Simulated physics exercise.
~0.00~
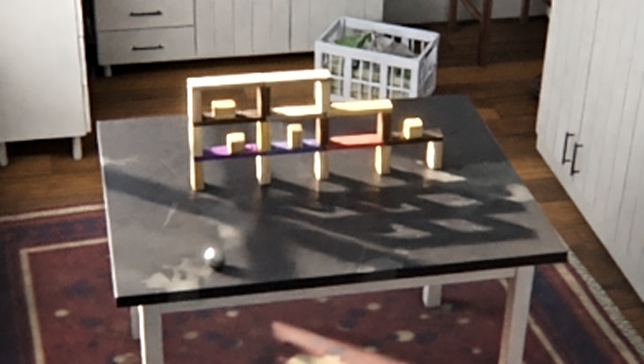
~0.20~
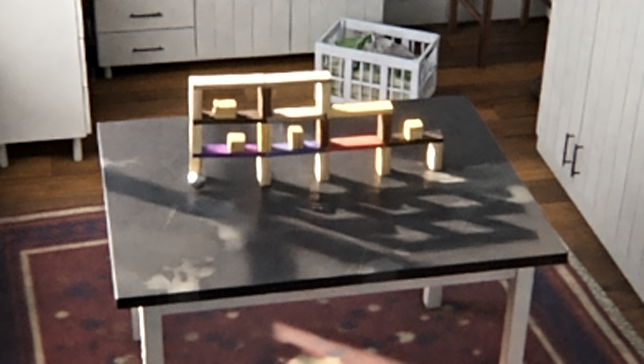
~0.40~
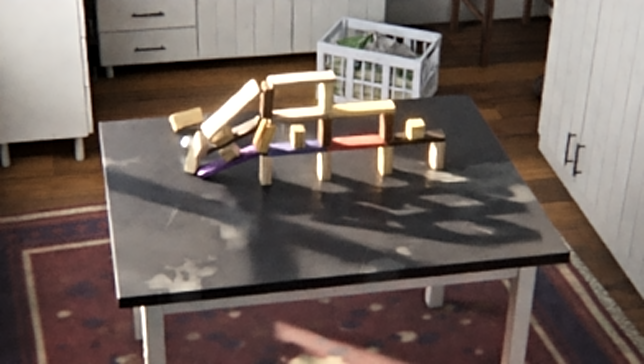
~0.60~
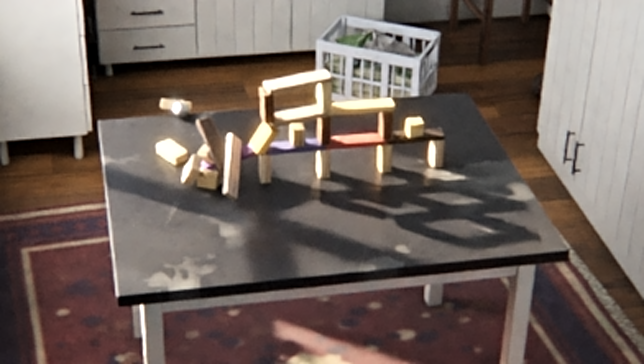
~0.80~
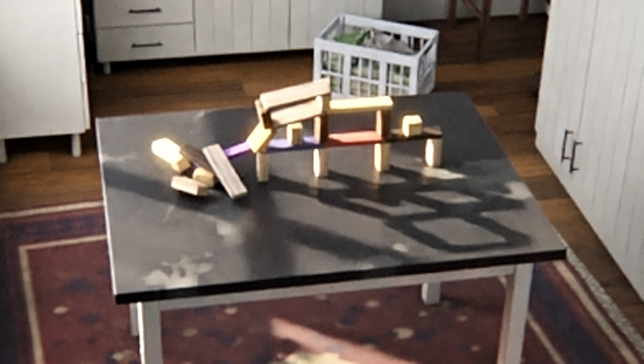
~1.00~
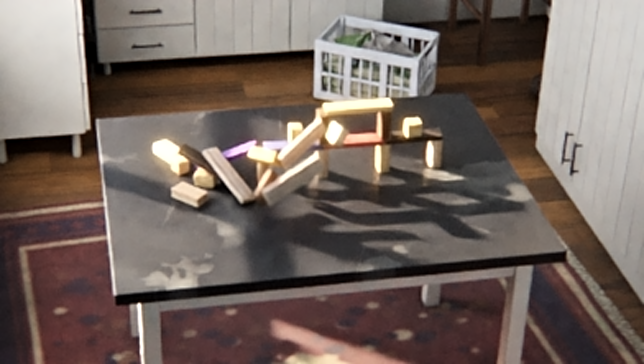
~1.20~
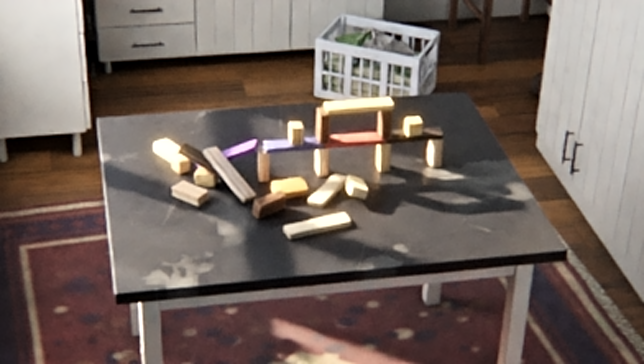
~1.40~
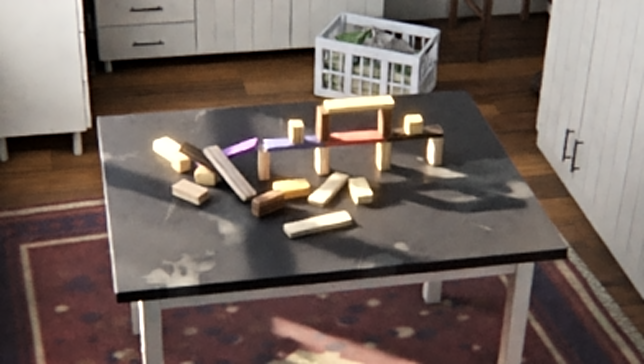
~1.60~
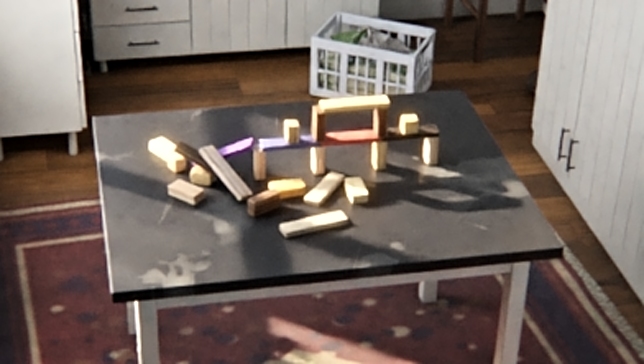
On a dark tabletop in a sunlit room, a stepped structure of wooden posts and planks stands with small loose blocks on its levels. A shiny ball rolls away from the near edge and strikes the post at the left end. That end gives way, the purple plank tips down to the left, and blocks tumble across the table. Moments later, the upper tier beside it leans, then collapses toward the front, scattering more pieces. The rest holds, and everything settles with the blue and red planks still up on their posts and the purple one slanting among the fallen blocks.
